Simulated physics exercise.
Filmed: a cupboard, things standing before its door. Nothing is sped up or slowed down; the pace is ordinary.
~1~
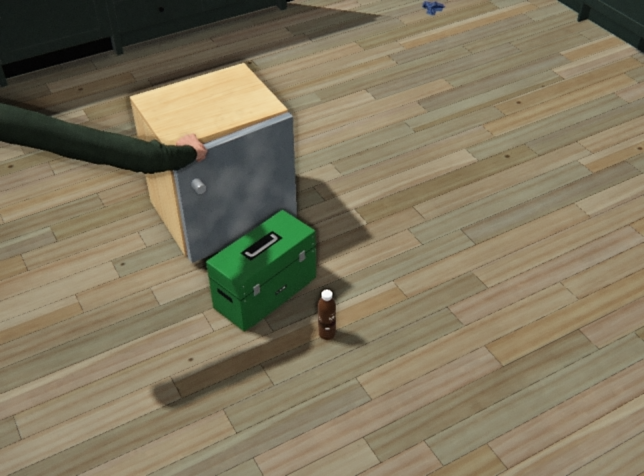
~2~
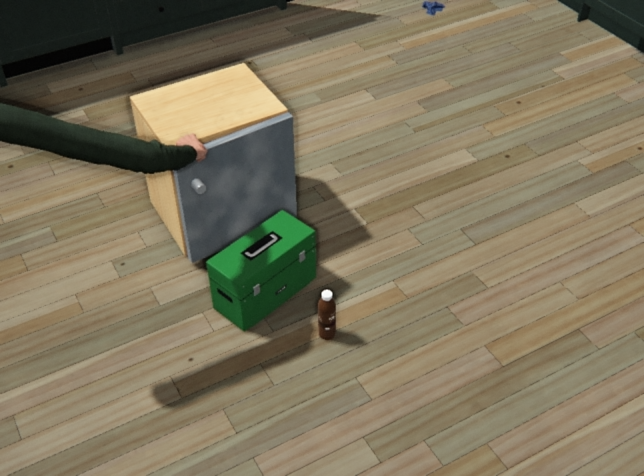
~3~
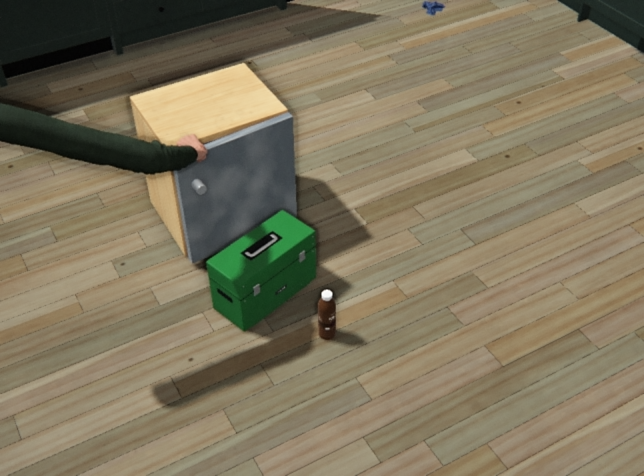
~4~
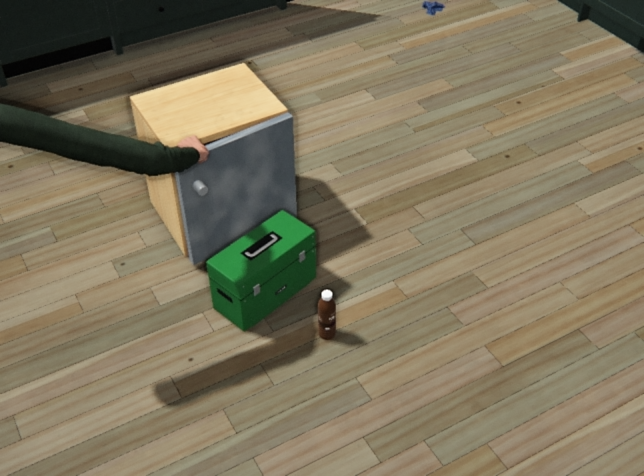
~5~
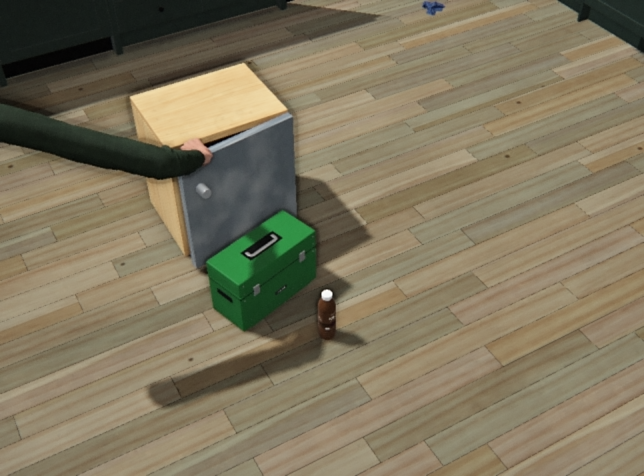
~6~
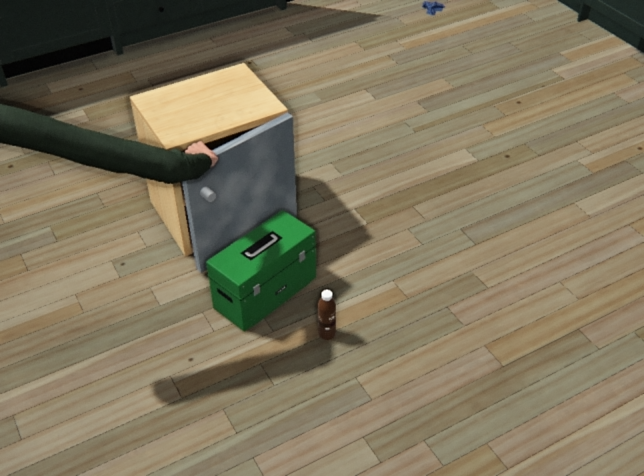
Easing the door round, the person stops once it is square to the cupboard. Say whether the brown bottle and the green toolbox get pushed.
The brown bottle is pushed along; the green toolbox is pushed along.
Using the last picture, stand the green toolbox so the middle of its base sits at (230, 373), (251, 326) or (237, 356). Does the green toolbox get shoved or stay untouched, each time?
Per try: It avoids any contact, takes a hit, avoids any contact.
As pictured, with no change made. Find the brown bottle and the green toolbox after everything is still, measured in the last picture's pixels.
So the brown bottle finishes at (406, 318), and the green toolbox finishes at (381, 280).
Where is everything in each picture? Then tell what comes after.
The first frame shows door 4° open; brown bottle (327, 314); green toolbox (264, 270); door (242, 193).
The second frame shows door 4° open; green toolbox (264, 270); door (242, 193).
The third frame shows door 4° open; brown bottle (327, 314); door (242, 193).
The fourth frame shows door 6° open; green toolbox (264, 270); door (243, 194).
The fifth frame shows door 9° open; brown bottle (327, 314); door (245, 195).
The sixth frame shows door 12° open; brown bottle (327, 314); green toolbox (264, 270); door (247, 197).
Then, 1.06 s on from there, door 60° open; brown bottle displaced about its own width near (345, 316); green toolbox displaced a little near (319, 282).
In the end, the brown bottle gets knocked, near (406, 318); the green toolbox gets knocked, near (381, 280).
